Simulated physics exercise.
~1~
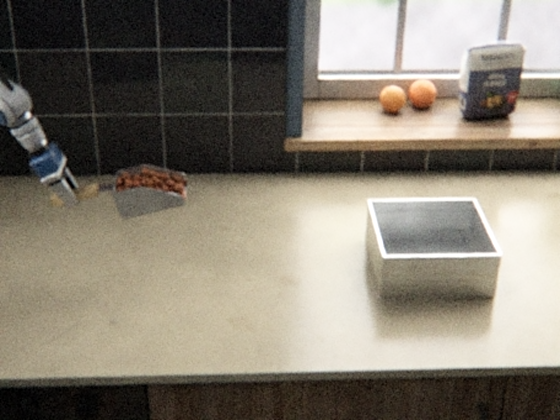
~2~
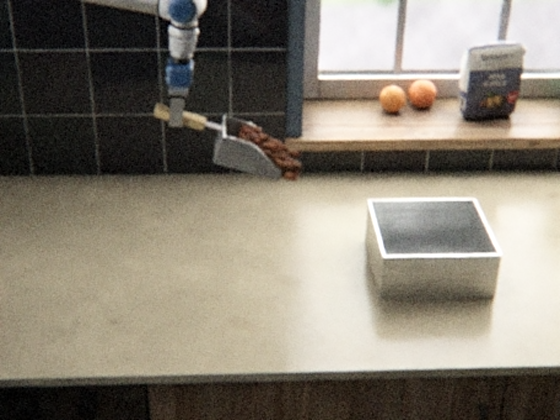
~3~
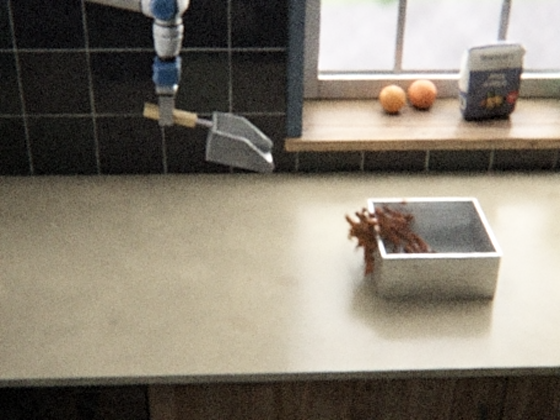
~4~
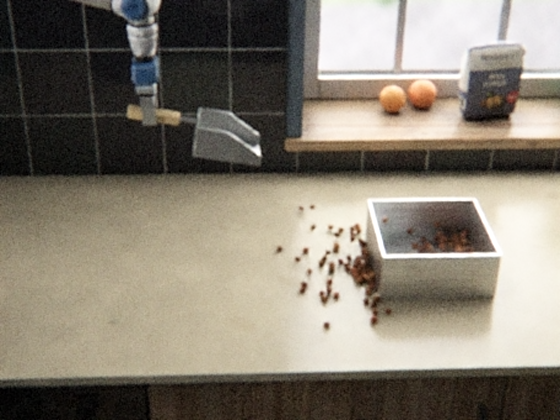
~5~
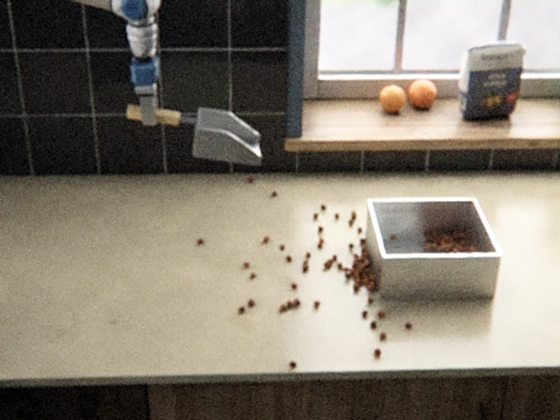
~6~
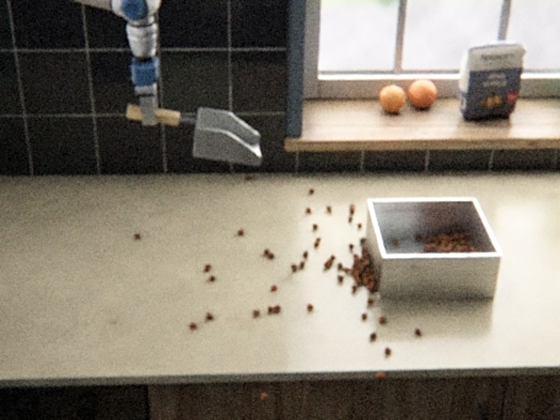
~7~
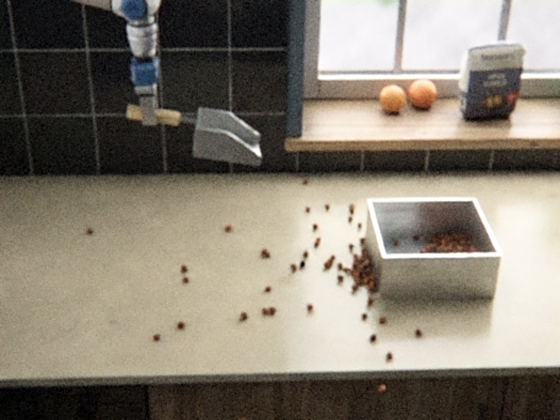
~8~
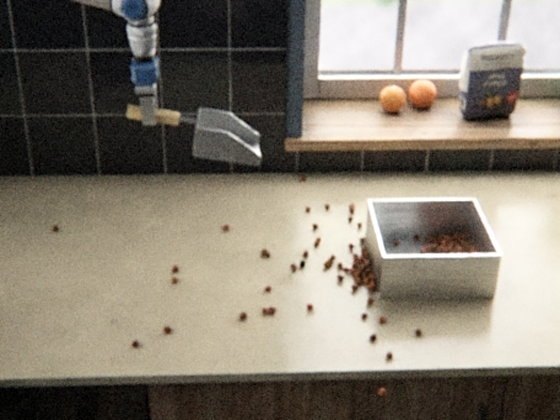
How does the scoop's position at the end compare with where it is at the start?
At the end the scoop is higher and farther to the right than at the start. It begins low near the left side by the back of the counter and finishes raised in front of the dark tiles.
